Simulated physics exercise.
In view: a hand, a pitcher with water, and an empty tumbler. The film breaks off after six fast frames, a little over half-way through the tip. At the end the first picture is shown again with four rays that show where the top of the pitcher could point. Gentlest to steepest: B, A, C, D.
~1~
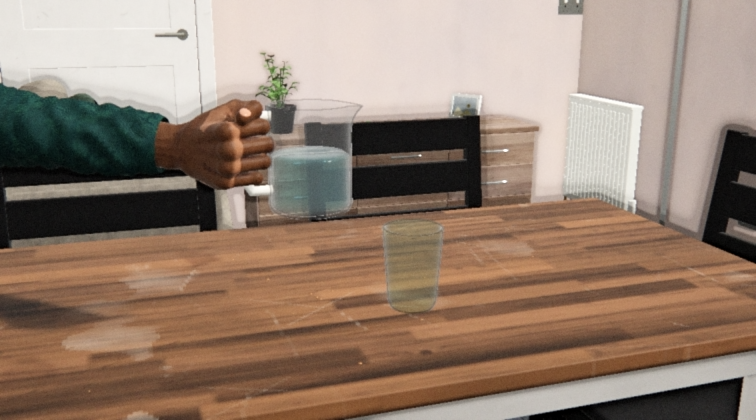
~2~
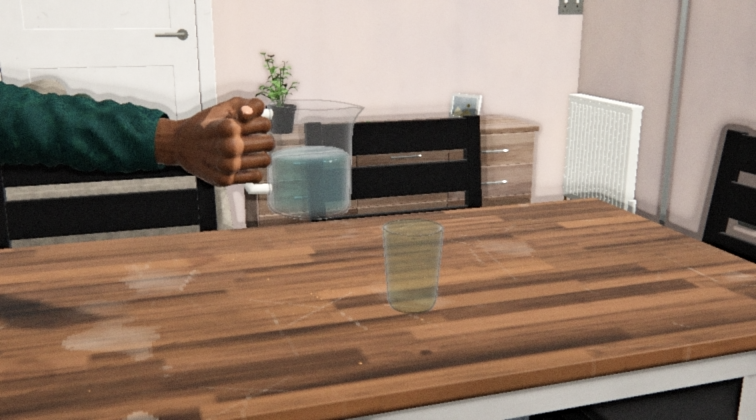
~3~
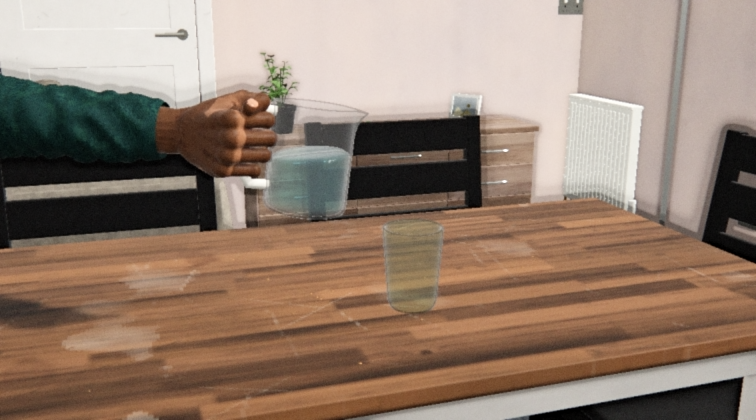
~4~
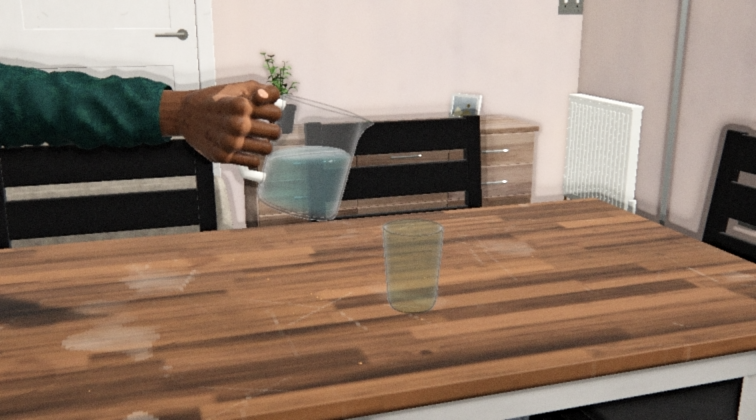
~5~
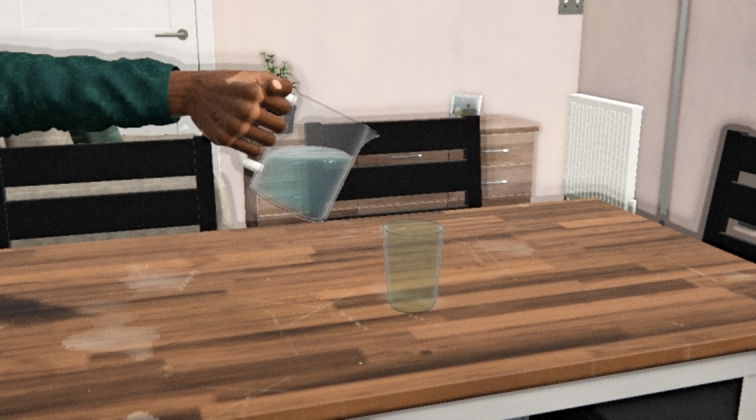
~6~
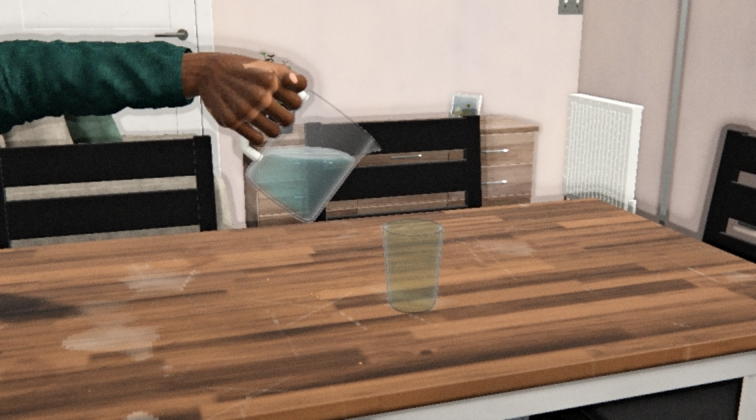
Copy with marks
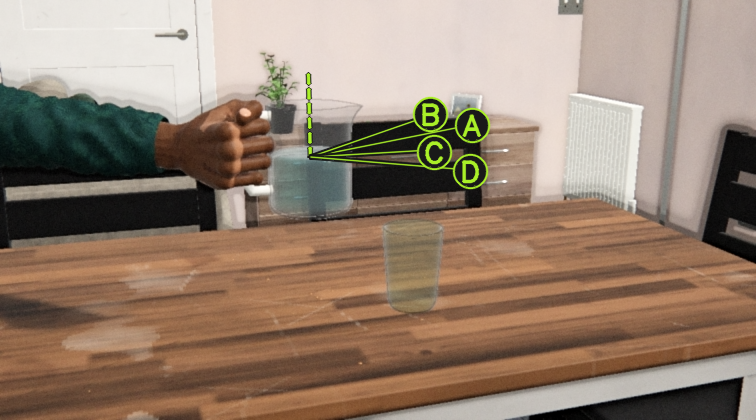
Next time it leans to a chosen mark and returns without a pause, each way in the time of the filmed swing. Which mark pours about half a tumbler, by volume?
The answer is line B.
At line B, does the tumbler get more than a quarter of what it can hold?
Yes.
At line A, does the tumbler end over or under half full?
Over.
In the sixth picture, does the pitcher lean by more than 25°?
Yes, it does.
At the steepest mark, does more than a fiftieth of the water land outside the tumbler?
Yes, it does.
On the marked copy, A at (455, 128); B at (414, 120); C at (417, 150); D at (454, 168).
With A, the tumbler ends with about 70 % of what it can hold; 3 % of the water is spilt.
With B, the tumbler ends with about 52 % of what it can hold.
With C, the tumbler ends with about 77 % of what it can hold; 12 % of the water is spilt.
With D, the tumbler ends with about 65 % of what it can hold; 34 % of the water is spilt.
